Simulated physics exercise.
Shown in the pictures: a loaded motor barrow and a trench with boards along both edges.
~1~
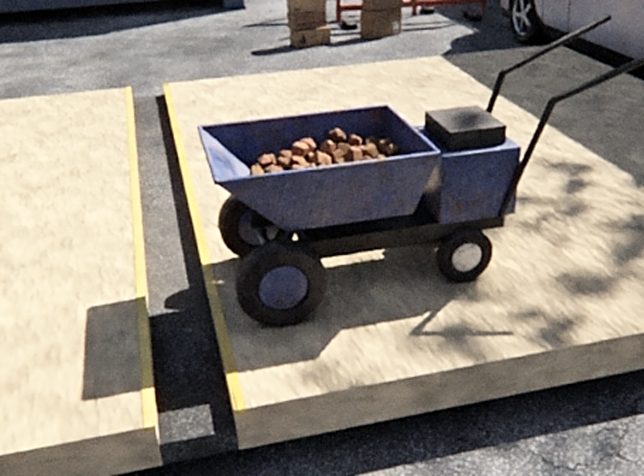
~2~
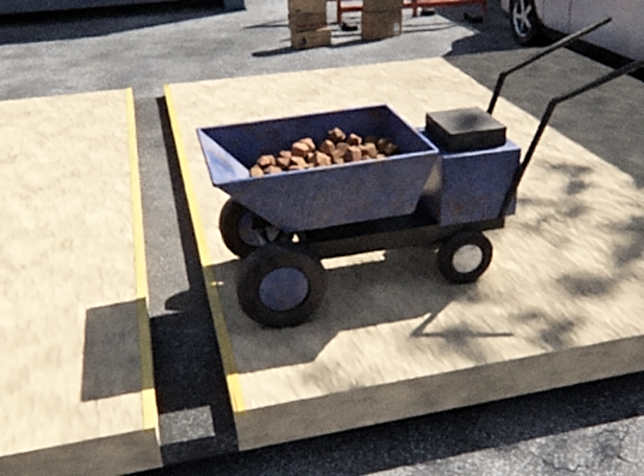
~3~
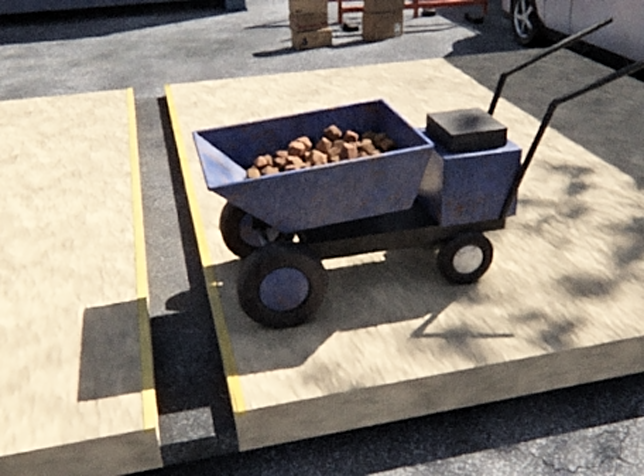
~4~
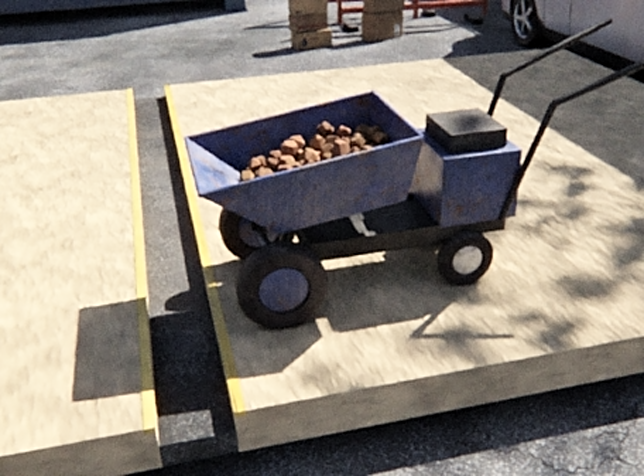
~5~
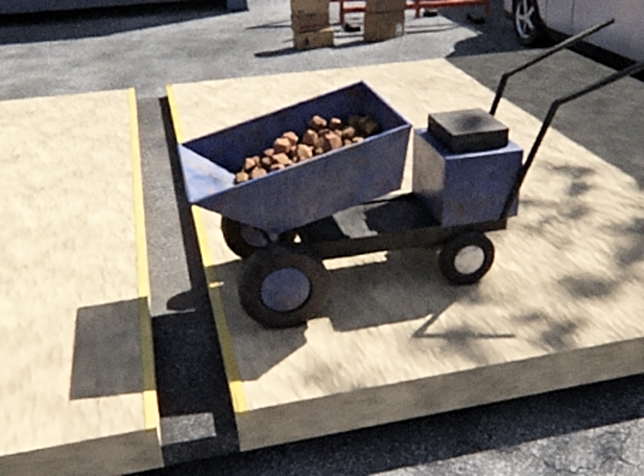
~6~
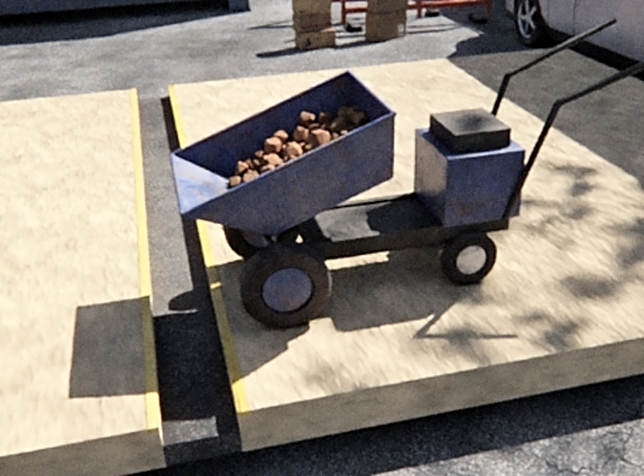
A sunlit paved yard is seen from slightly above, with two pale, flat boards edged in yellow and a narrow dark trench between them. On the right board stands a blue motor barrow with black wheels and handles, its skip holding reddish-brown clods and facing left. The skip starts level, then its rear rises steadily and its front lip dips leftward, while the wheels stay in place and the view barely shifts.
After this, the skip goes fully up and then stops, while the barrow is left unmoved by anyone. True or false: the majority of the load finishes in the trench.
False.
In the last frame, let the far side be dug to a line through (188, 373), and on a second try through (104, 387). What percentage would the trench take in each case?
About 0 and 50 per cent.
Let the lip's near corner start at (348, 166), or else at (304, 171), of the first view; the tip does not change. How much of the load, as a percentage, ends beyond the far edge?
About 0 %, then 10 %.
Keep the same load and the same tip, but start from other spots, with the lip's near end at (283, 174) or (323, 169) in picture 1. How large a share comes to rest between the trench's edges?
About 60 and 60 per cent.
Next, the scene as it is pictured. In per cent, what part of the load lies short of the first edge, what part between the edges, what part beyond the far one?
In percent, short 0, between 0 and beyond 70.
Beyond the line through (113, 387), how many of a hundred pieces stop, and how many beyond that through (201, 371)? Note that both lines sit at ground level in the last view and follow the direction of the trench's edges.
Roughly 60 and 70 %.
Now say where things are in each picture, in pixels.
In the first frame, lip of the skip near (217, 183), level; top of the load near (323, 171), clay clods; first edge of the trench near (230, 363); far edge near (147, 378), the trench under half as wide as the skip, and shallow for its width.
In the second frame, lip of the skip near (215, 185), level; top of the load near (352, 158).
In the third frame, lip of the skip near (210, 189), tipped barely; top of the load near (350, 155).
In the fourth frame, lip of the skip near (201, 195), tipped a little; top of the load near (342, 151).
In the fifth frame, lip of the skip near (192, 204), tipped a little; top of the load near (350, 136).
In the sixth frame, lip of the skip near (183, 215), tipped clearly; top of the load near (353, 135); first edge of the trench near (233, 365); far edge near (150, 379).
Shortly afterwards, skip tipped steeply; the whole lot in the skip.
Next, skip tipped right over; near half in the skip; only a few in or heaped over the trench; near half beyond it.
Some moments later, skip tipped right over; near a quarter in the skip; only a few in or heaped over the trench; near two thirds beyond it.
In the end, skip tipped right over; near a quarter in the skip; only a few in or heaped over the trench; near two thirds beyond it.
